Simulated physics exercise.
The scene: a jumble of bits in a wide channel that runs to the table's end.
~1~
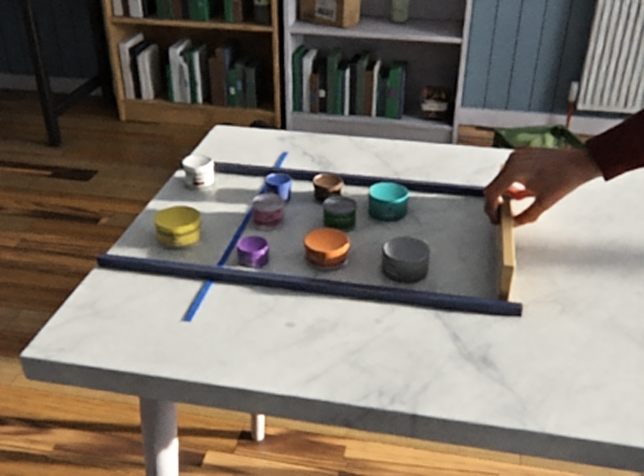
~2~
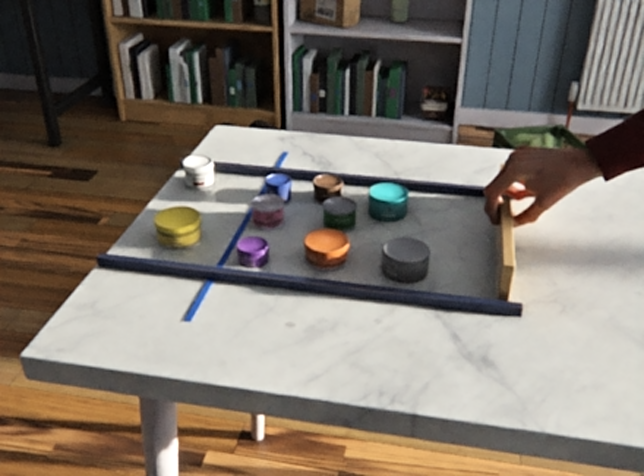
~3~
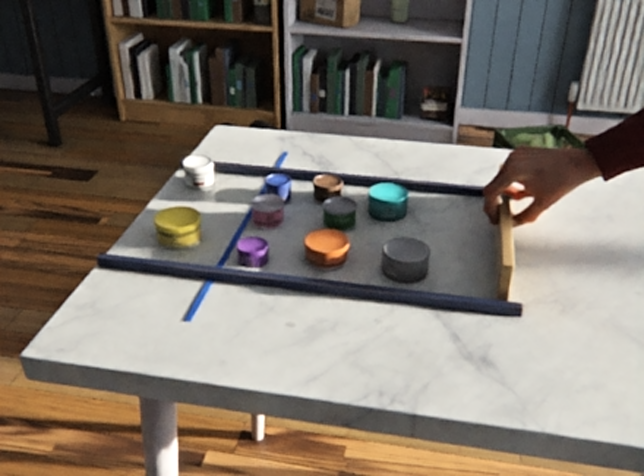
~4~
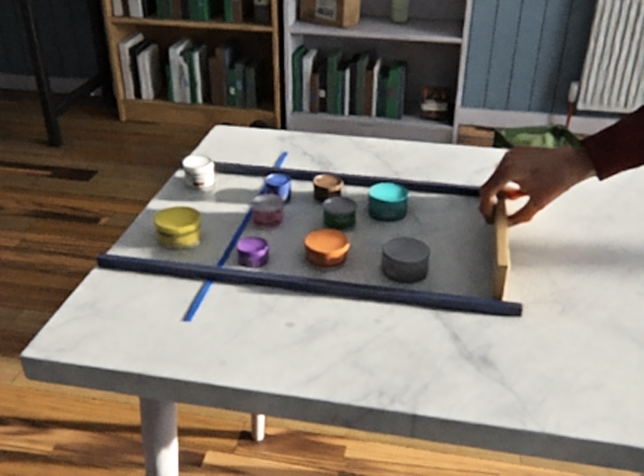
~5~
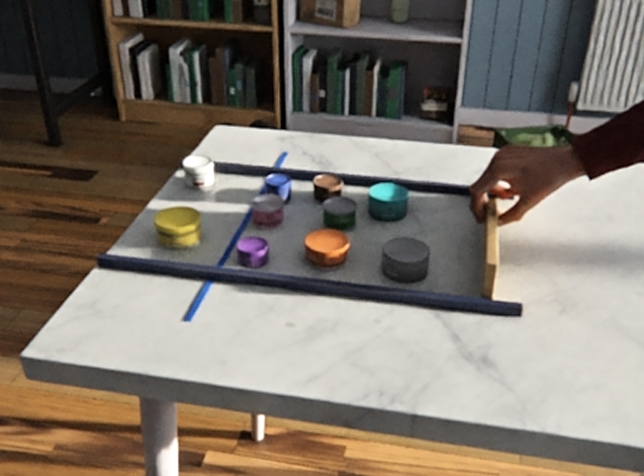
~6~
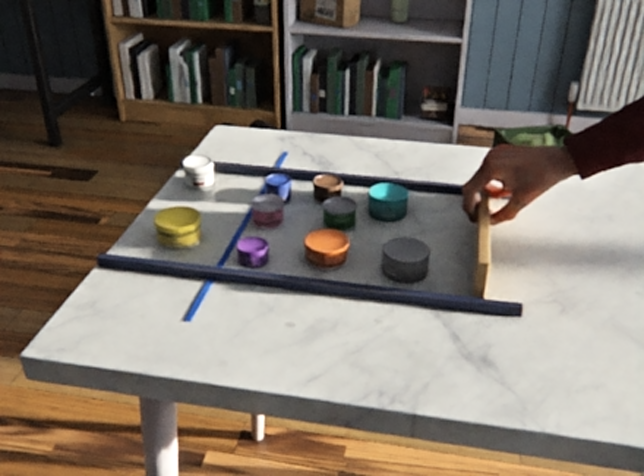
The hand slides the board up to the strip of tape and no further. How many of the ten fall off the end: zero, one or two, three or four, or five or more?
As it turns out, the number that fall off is zero.
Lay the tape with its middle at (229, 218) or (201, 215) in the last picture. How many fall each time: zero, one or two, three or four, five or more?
One after another: One or two; either one or two.
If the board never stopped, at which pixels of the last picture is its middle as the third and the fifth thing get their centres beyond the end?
About (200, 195), then (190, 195).
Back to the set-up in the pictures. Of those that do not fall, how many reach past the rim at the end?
That would be 1.
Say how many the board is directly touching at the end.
That makes 4.
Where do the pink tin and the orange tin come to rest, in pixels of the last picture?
Near (201, 208) and (176, 225).
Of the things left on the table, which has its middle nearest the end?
It is the yellow pot.
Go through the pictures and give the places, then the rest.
White tin (199, 173); yellow pot (179, 228); blue tin (279, 190); board (504, 227); tape (247, 220), in the first frame.
Yellow pot (179, 228); orange tin (327, 250), in the second frame.
Blue tin (279, 190); purple tub (253, 252), in the third frame.
White tin (199, 173); board (498, 227), in the fourth frame.
Yellow pot (179, 228); grey tub (406, 260), in the fifth frame.
White tin (199, 173); yellow pot (179, 228); blue tin (279, 190); board (482, 225); tape (247, 220), in the sixth frame.
Early on, none off yet; white tin at rest near (199, 173); yellow pot at rest near (179, 228); blue tin at rest near (279, 190).
Finally, the number that fall off is zero.
